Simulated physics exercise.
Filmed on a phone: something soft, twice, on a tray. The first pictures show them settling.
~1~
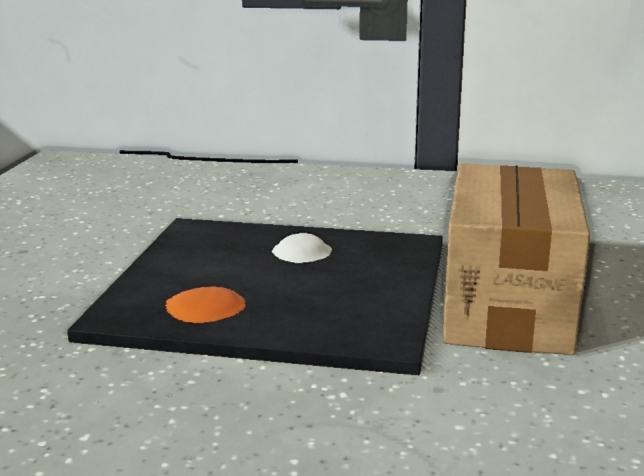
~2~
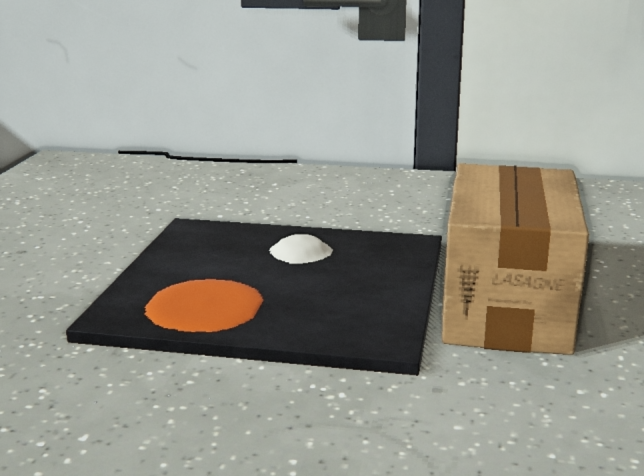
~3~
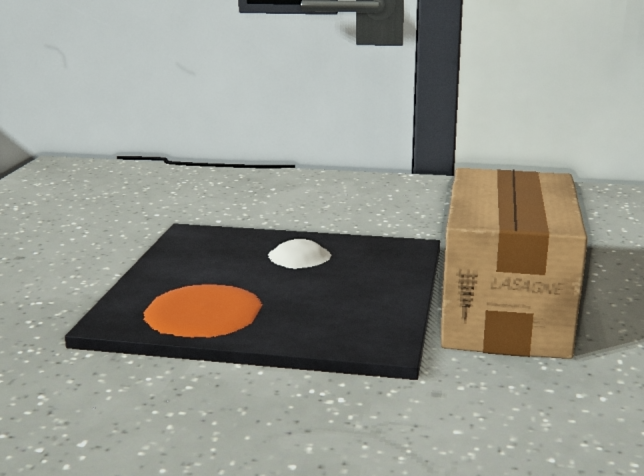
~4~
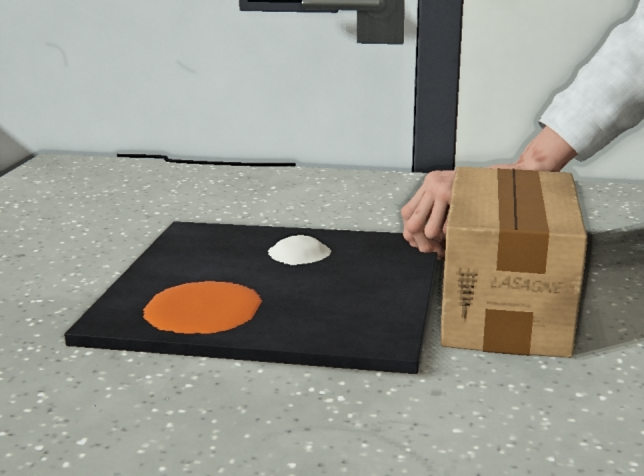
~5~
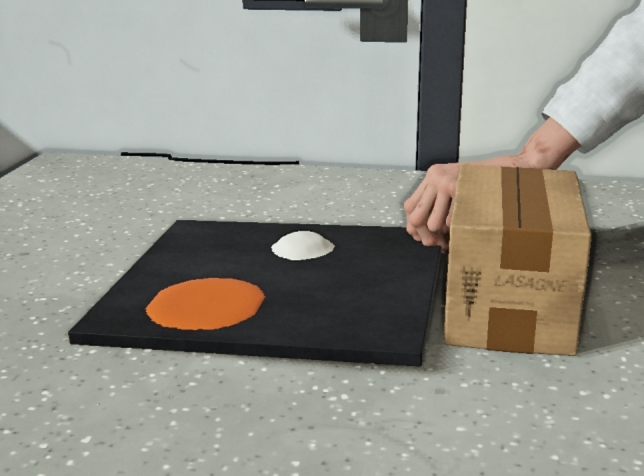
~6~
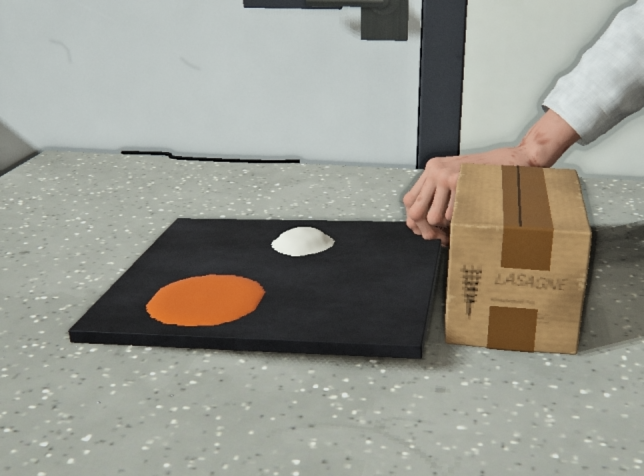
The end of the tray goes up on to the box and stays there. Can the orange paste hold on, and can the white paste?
The orange paste drips off the end; the white paste keeps clear of the edge.
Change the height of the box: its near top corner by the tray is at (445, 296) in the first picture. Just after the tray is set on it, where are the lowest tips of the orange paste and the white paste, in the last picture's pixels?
The first near (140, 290), the second near (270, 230).
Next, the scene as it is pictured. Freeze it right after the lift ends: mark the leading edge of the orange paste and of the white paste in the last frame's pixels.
About (96, 294) and (259, 198).
A moment on, slope about 24°; the orange paste is dripping off the low end; the white paste has not moved.
Further on, the orange paste is dripping off the low end; the white paste has not moved.
When it is over, slope about 24°; the orange paste is dripping off the low end; the white paste has not moved.
